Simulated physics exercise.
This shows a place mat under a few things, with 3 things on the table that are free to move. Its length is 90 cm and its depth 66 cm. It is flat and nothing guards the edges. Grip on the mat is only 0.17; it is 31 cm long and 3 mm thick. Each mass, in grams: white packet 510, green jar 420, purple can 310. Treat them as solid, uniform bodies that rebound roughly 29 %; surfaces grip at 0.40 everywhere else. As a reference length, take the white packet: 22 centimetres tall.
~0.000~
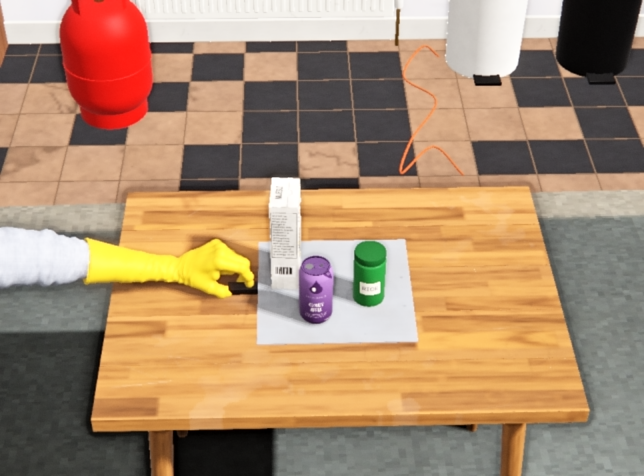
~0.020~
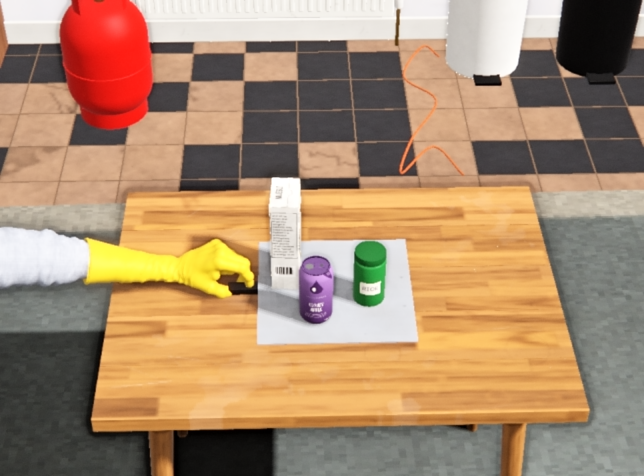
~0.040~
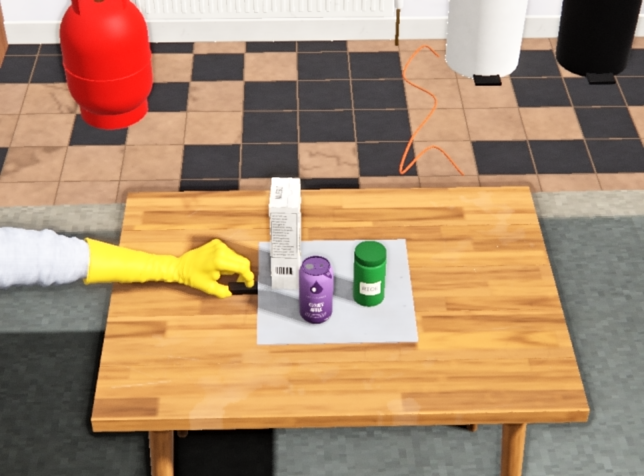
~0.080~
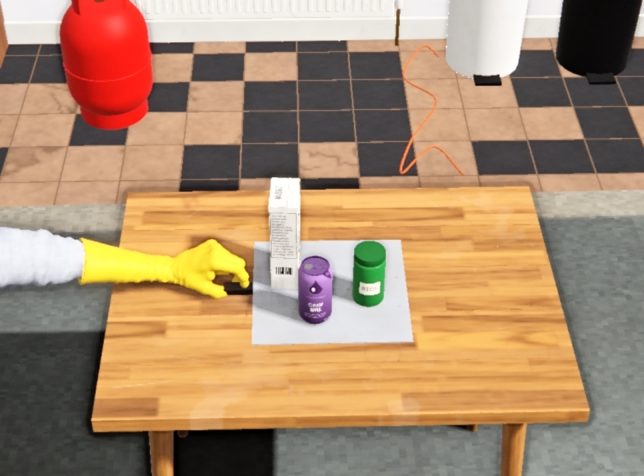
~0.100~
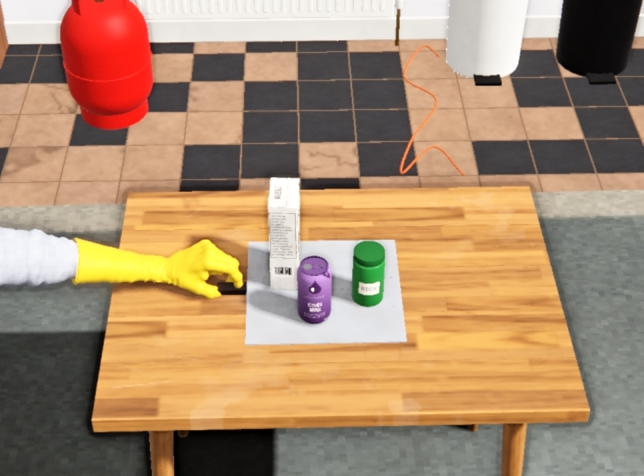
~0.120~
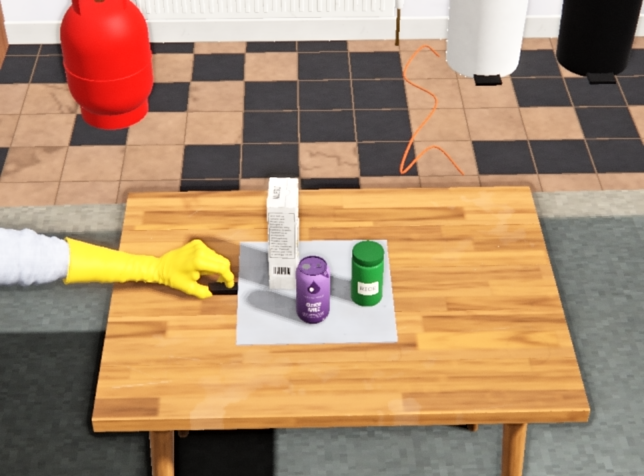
A yellow-gloved hand at the left grips the edge of a pale mat on a wooden table, at first holding still. It then draws the mat a short way left, sliding it beneath a white packet, purple can and green jar, which stay upright and barely shift.
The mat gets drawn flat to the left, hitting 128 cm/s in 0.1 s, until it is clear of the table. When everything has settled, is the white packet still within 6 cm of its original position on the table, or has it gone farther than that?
It has gone farther.
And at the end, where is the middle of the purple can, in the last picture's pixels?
Near (274, 292).
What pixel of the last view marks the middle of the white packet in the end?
It ends near (153, 264).
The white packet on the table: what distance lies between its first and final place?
I'd put it at about 28 centimetres.
After 0.32 s, mat pulled 29 cm; white packet moved 7 cm near (254, 235); purple can 4° off upright; green jar moved 3 cm.
After 0.52 s, mat pulled 55 cm; white packet 15° off upright near (212, 235); purple can 9° off upright; green jar moved 3 cm.
After 0.72 s, mat pulled 80 cm; white packet 61° off upright near (173, 247); purple can moved 8 cm; green jar moved 3 cm.
In the end (1.3 s), toppled on the table, white packet; not toppled but over 6 cm from the start, purple can; green jar under 6 cm from the start. At the end, from the last picture's camera, white packet near (153, 264).
